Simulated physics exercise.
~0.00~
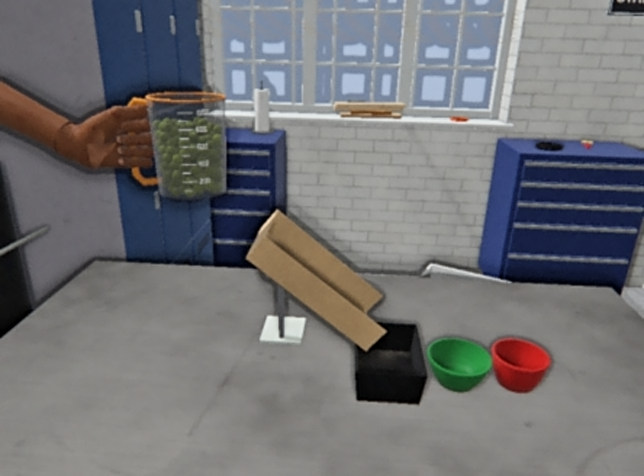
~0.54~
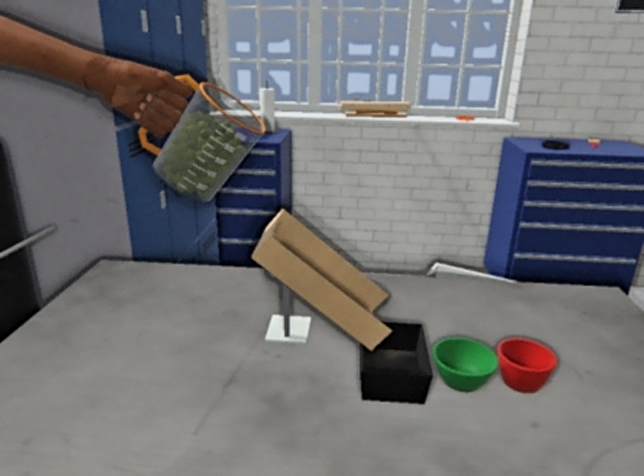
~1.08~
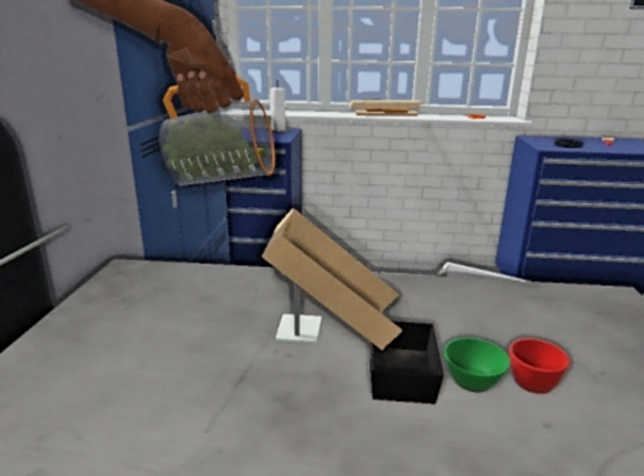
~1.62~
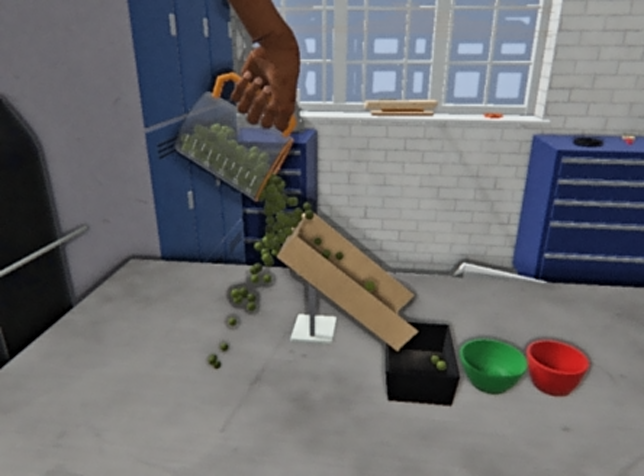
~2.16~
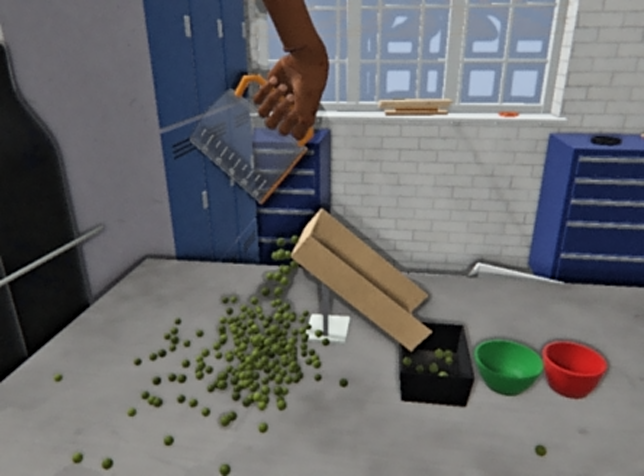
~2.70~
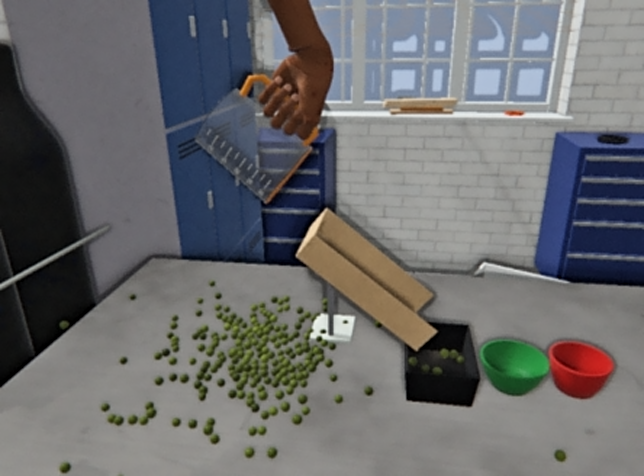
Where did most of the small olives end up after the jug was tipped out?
Most of them ended up scattered outside the containers, largely on the table. Only a few landed in the black tin, and the green and red bowls stayed empty.
